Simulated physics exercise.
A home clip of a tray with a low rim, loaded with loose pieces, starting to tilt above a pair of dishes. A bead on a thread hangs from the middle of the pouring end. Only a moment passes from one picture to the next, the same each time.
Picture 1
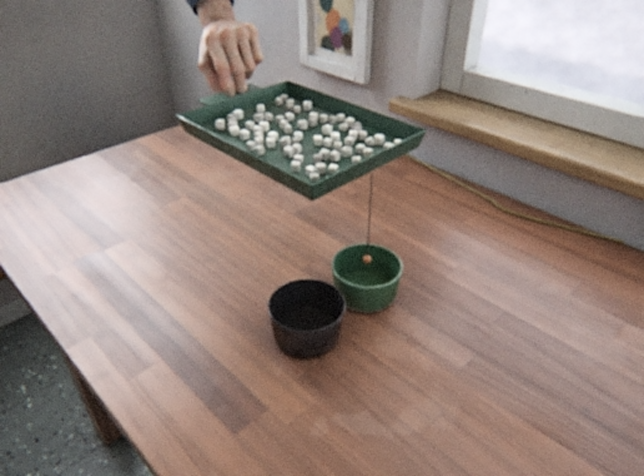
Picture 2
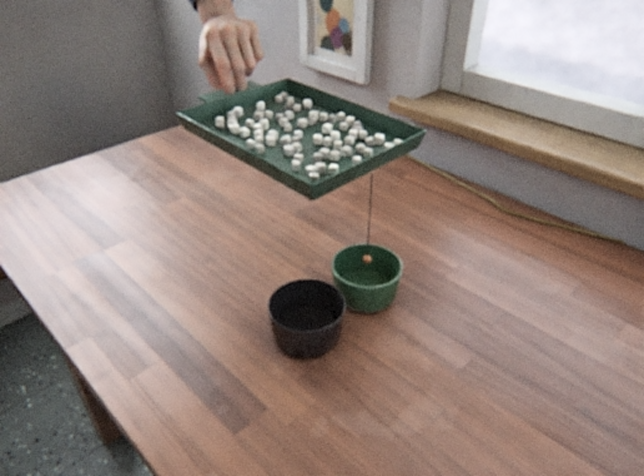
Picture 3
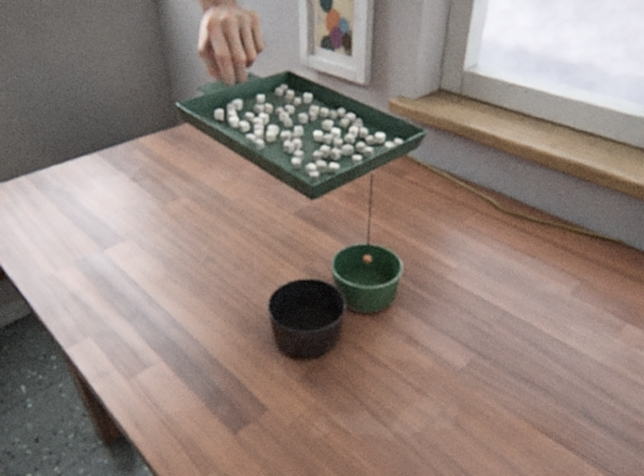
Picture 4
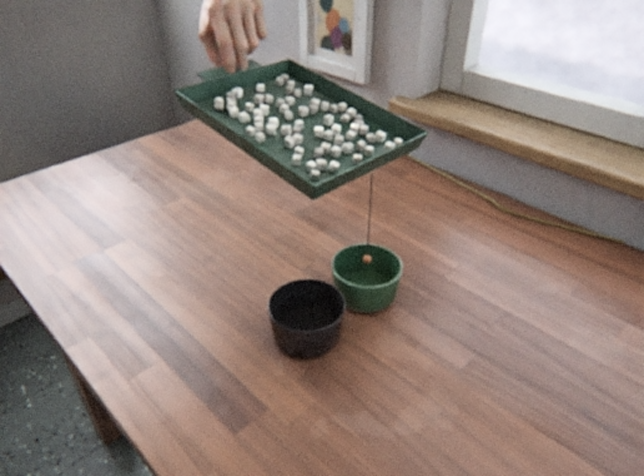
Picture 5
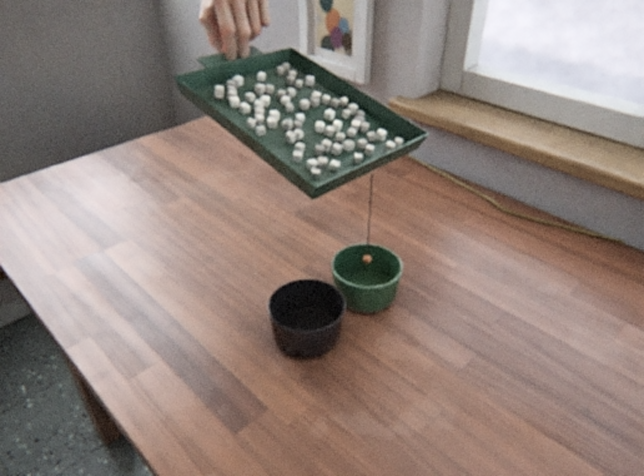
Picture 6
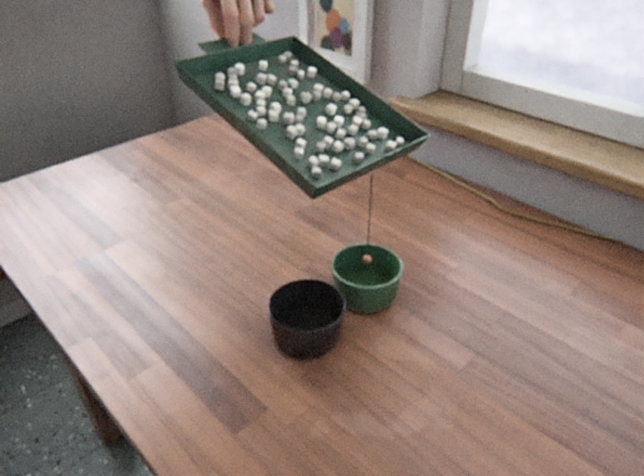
Above two dishes on a wooden table, a hand steadily tilts a green tray of sugar cubes.
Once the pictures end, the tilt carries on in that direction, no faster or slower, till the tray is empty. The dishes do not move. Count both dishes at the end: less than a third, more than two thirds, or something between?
Together they catch under a third.
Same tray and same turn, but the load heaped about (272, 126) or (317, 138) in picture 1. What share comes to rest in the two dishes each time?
Roughly 0 per cent, and 0 per cent.
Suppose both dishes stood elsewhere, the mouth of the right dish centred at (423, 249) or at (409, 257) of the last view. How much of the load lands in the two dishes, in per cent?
About 30 and 40 per cent.
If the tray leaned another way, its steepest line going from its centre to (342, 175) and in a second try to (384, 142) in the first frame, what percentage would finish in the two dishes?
First some 20, then 0 per cent.
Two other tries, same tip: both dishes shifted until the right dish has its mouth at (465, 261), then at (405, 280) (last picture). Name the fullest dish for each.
In turn: The left dish; the right dish.
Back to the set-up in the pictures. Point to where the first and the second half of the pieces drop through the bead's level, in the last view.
The first part at (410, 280); the rest at (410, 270).
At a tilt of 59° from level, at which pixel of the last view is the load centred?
Around (376, 145).
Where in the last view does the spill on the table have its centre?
At about (440, 323).
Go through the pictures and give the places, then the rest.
In the first picture, corners of the pouring end (312, 181) and (420, 130), level; middle of the load (298, 136), sugar cubes; left dish (334, 336); right dish (393, 292); bead on its thread (367, 259).
In the second picture, corners of the pouring end (312, 181) and (420, 130), level; middle of the load (299, 135).
In the third picture, corners of the pouring end (313, 181) and (421, 131), tipped barely, level across its low end; middle of the load (299, 131).
In the fourth picture, corners of the pouring end (315, 182) and (422, 132), tipped a little, level across its low end; middle of the load (299, 125).
In the fifth picture, corners of the pouring end (316, 182) and (423, 133), tipped a little, level across its low end; middle of the load (300, 119).
In the sixth picture, corners of the pouring end (317, 183) and (424, 134), tipped clearly, level across its low end; middle of the load (302, 113); left dish (334, 336); right dish (393, 292).
Just after the last frame, tray tipped steeply; almost all on the tray; just a few in the air.
A moment on, tray tipped right over; almost all on the tray; about a tenth outside both.
Further on, tray tipped past a quarter turn; every one outside both.
When it is over, tray tipped past a quarter turn; not one in the left dish; not one in the right dish; every one outside both.
